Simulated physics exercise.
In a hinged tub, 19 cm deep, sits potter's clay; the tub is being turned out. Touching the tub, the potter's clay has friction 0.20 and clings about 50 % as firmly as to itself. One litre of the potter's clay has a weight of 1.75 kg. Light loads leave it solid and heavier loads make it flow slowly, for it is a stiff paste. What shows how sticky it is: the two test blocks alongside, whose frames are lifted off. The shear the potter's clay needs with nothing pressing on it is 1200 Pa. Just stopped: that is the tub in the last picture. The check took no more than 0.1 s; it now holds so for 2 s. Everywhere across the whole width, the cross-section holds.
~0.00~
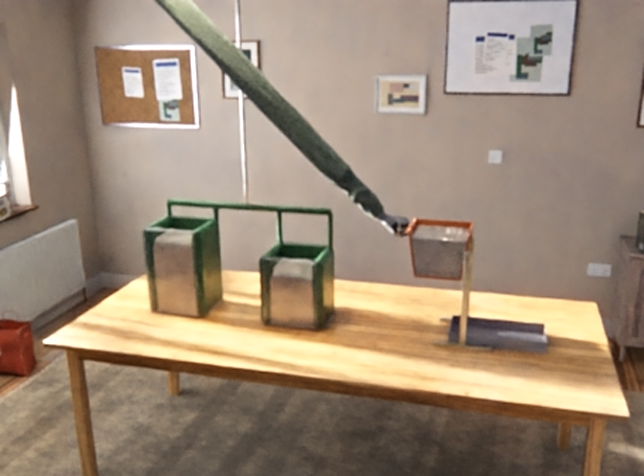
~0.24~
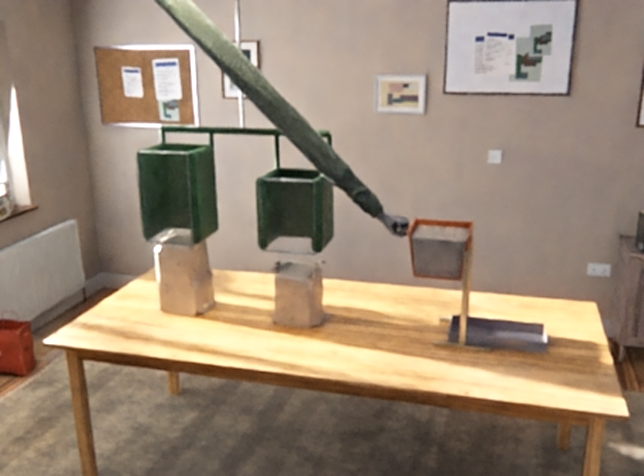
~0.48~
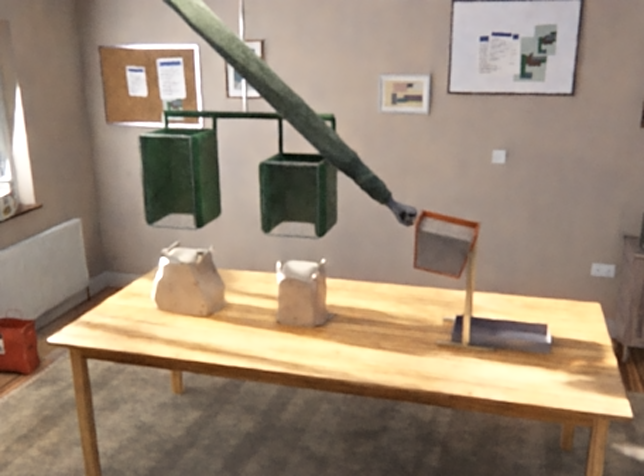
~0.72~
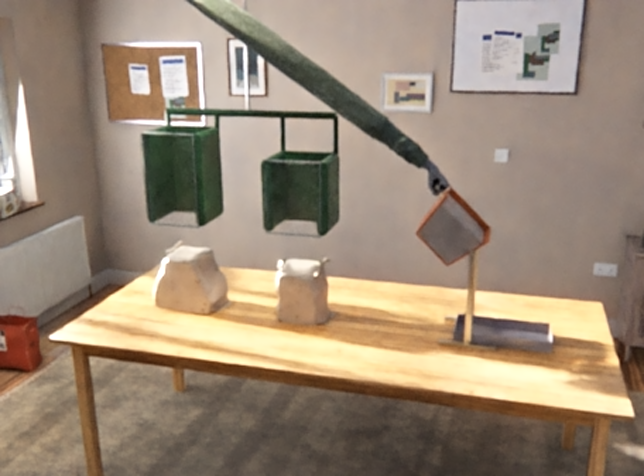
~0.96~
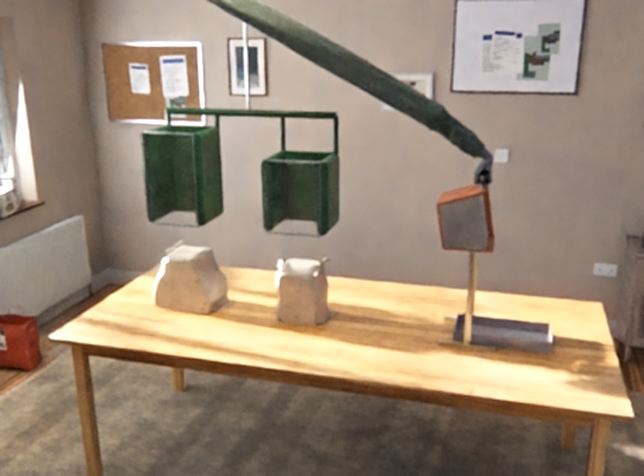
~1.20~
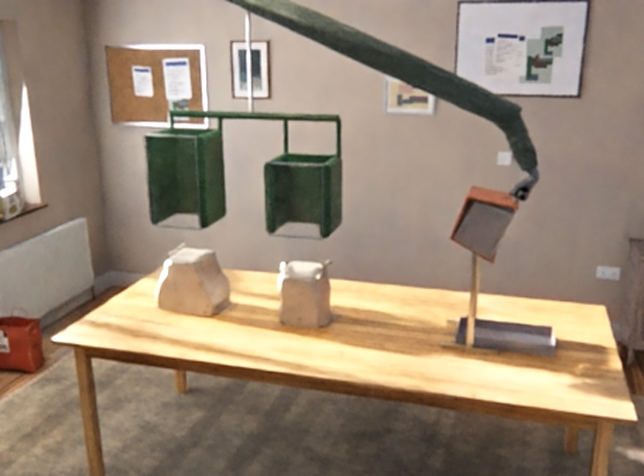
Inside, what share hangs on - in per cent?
I would say around 0 per cent.
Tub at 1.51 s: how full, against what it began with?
About 9 %.
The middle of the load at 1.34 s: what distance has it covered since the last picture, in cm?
The distance comes to some 7 cm.
After 1.34 s, the tub is at 108 degrees and holds 73 %.
After 1.51 s, the tub is at 108 degrees and holds 9 %.
After 1.68 s, the tub is at 108 degrees and holds 0 %.
After 1.85 s, the tub is at 108 degrees and holds 0 %.
After 3.20 s, the tub is at 108 degrees and holds 0 %.
